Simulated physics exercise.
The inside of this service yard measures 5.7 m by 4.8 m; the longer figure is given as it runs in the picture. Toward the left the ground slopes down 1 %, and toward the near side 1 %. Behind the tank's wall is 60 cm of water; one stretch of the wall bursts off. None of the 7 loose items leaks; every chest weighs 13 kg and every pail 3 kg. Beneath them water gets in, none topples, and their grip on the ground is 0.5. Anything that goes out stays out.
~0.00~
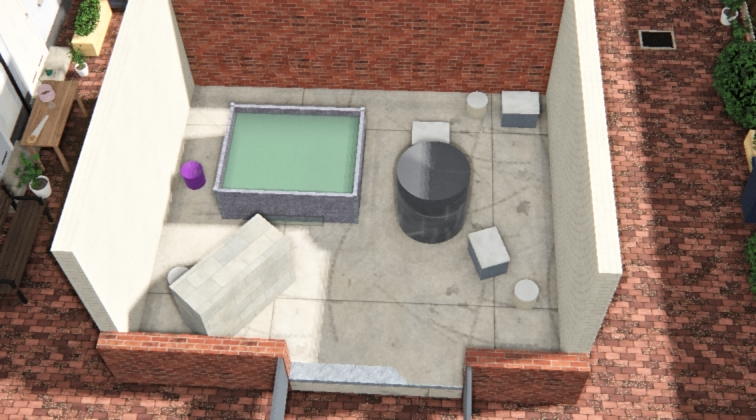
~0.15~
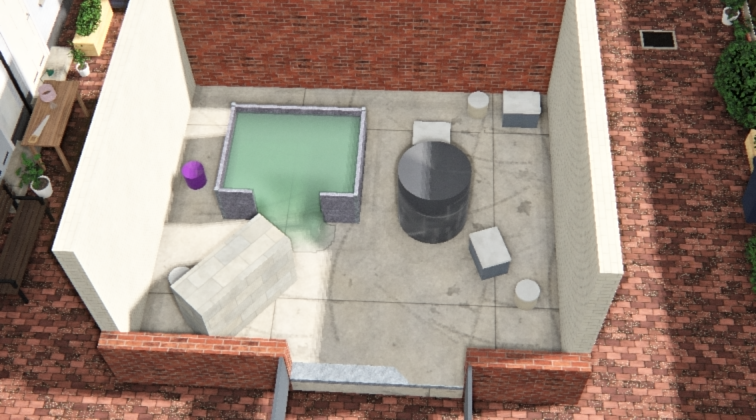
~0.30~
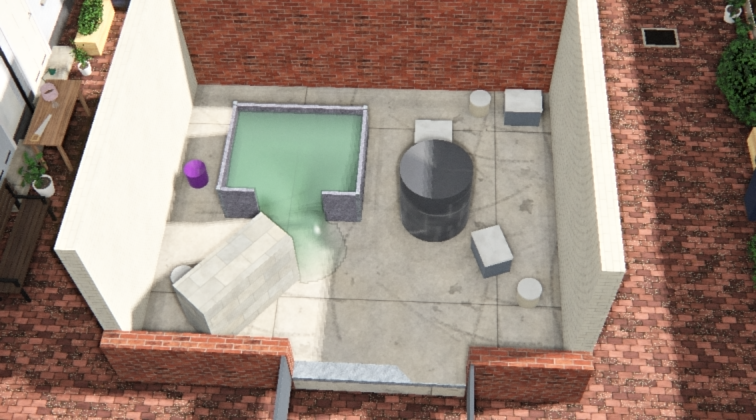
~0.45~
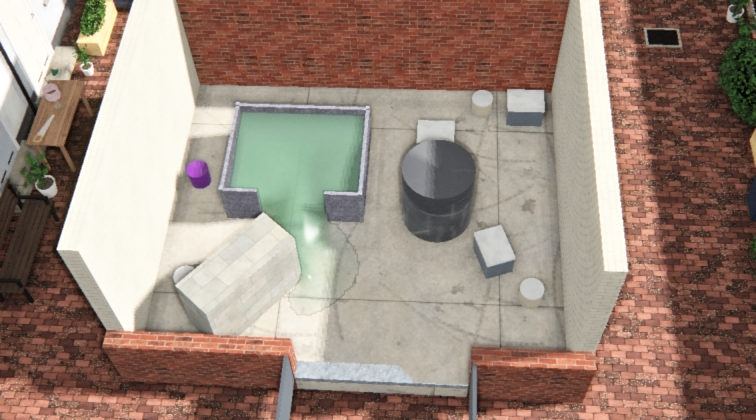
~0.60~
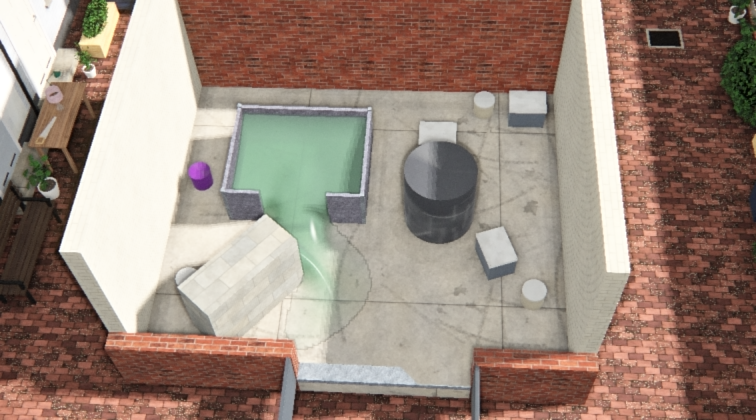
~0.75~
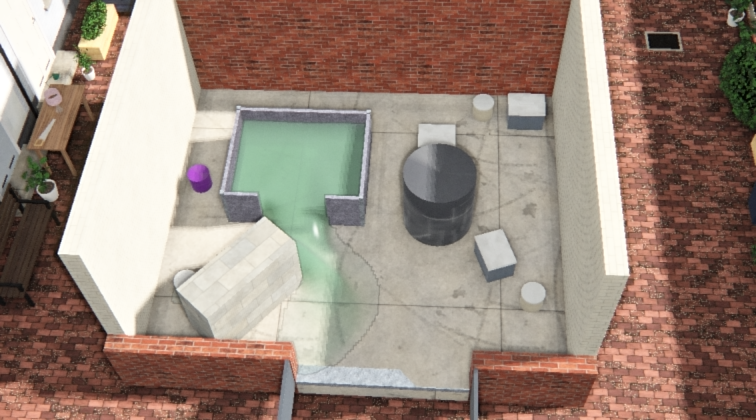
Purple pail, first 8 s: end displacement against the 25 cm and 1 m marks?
It ends well away.
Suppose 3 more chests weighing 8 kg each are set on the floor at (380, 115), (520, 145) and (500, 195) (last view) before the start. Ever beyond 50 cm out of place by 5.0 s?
In sequence: Stays within; stays within; stays within.
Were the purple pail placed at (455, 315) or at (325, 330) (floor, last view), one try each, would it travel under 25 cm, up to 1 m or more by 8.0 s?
Try one: It is washed away. Try two: It is washed away.
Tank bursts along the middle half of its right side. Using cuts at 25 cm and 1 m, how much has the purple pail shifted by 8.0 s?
My answer is that the purple pail edges over slightly.
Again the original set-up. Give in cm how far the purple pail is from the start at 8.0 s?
Roughly 250 centimetres.
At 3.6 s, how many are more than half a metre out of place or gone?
The number comes to 2.
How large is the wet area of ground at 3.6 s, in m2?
About 17 m2 is covered.
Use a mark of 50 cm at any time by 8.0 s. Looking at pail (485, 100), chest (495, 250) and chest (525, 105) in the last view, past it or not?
Taking them in order: Fell shy, fell shy and fell shy.
After 1.6 s the purple pail is near (198, 173), 0.0 m from its start, aground; 0 of 7 are out; 1 afloat.
After 3.6 s the purple pail is near (216, 157), 0.4 m from its start, aground; 0 of 7 are out; 1 afloat.
After 5.6 s the purple pail is near (236, 99), 1.5 m from its start, afloat; 0 of 7 are out; 2 afloat.
After 8.0 s the purple pail is near (353, 111), 2.5 m from its start, afloat; 0 of 7 are out; 2 afloat.
